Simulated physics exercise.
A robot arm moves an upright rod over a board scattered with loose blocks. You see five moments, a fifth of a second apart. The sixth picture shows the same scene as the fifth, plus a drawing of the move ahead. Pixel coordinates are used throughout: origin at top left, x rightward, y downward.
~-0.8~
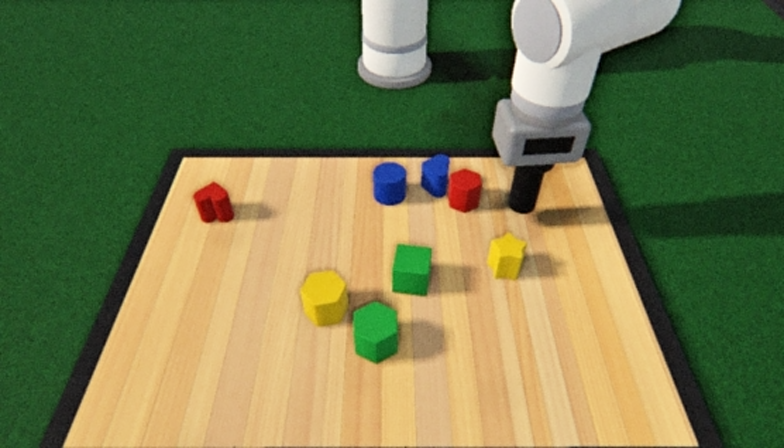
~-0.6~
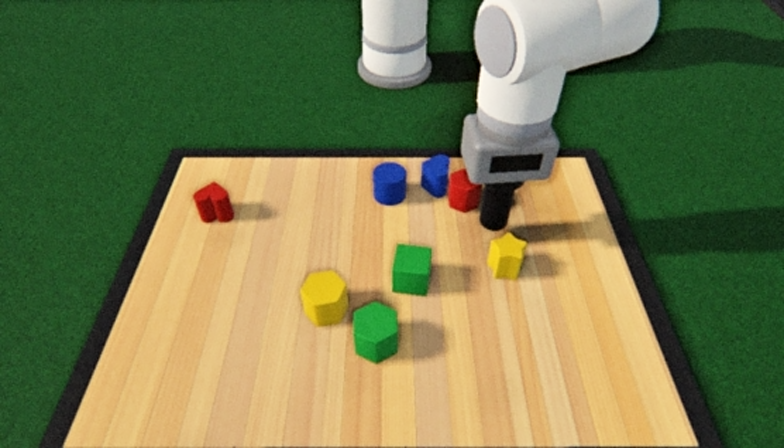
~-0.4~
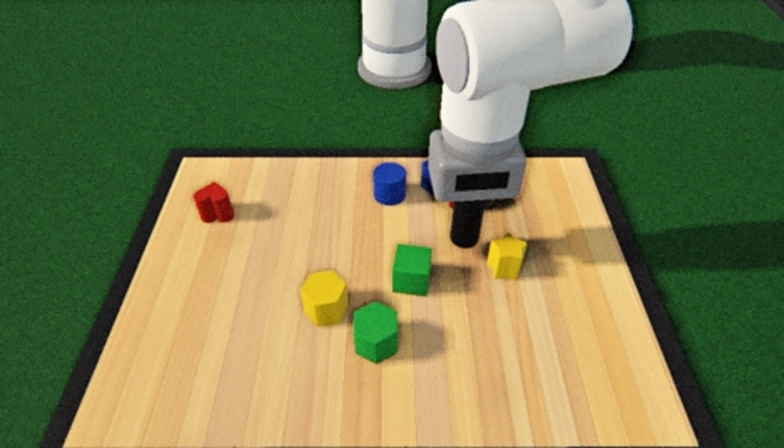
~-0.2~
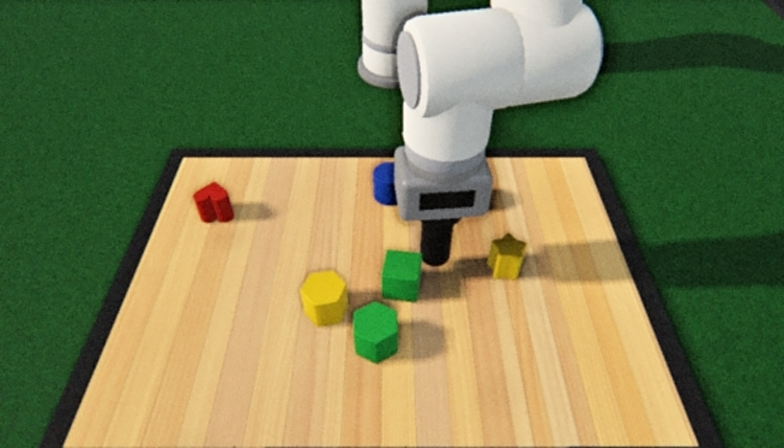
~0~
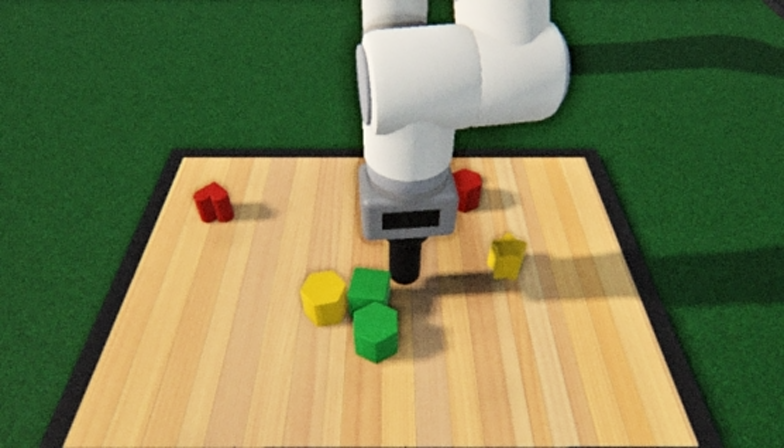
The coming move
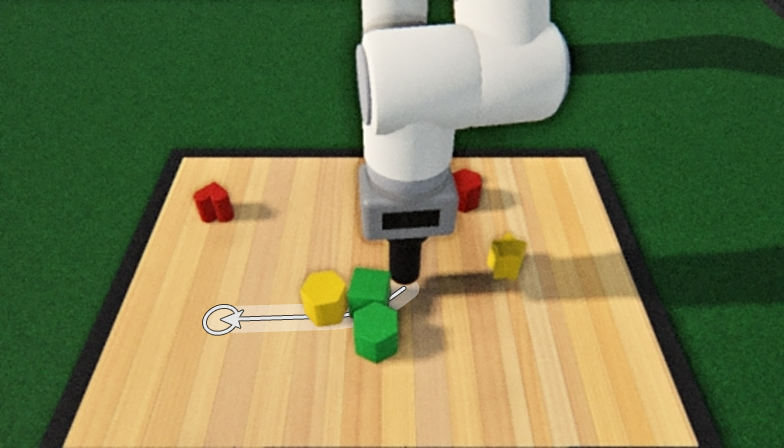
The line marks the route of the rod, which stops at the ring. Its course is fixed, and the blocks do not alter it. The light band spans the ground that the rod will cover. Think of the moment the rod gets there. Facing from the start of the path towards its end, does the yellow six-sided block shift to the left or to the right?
Taking start-to-end as forward, the block's sideways shift goes to the left.
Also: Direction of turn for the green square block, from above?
Counterclockwise rotation.
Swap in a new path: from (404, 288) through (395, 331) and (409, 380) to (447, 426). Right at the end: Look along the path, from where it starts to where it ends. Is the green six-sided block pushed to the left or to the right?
The right-hand side.
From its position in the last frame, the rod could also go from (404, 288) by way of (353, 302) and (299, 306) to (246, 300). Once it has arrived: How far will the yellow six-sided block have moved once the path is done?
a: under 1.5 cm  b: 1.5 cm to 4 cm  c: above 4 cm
My answer is option c.
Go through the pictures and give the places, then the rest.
Rod tip (521, 206); block tops, yellow six-sided block (323, 287); green square block (413, 258); green six-sided block (376, 321), in the first frame.
Rod (493, 222); blocks unchanged, in the second frame.
Rod (464, 239); blocks unchanged, in the third frame.
Rod (435, 257); green square block (402, 264), in the fourth frame.
Rod (404, 274); yellow six-sided block (323, 287); green square block (369, 283); green six-sided block (376, 321), in the fifth frame.
Path on the board, from (404, 288) over (351, 314) and (286, 318) to (221, 320).
On the path given first. One third of the way, rod (348, 301); yellow six-sided block (268, 301), turned 45° clockwise; green square block (313, 306), turned 30° anticlockwise; green six-sided block (372, 328), turned 20° anticlockwise.
Two thirds of the way, rod (283, 304); yellow six-sided block (209, 313), turned 70° clockwise; green square block (252, 319), turned 70° anticlockwise; green six-sided block (372, 328), turned 20° anticlockwise.
At the end, rod (216, 306); yellow six-sided block (181, 322), turned 45° clockwise; green square block (242, 330), turned 85° anticlockwise; green six-sided block (372, 328), turned 20° anticlockwise.
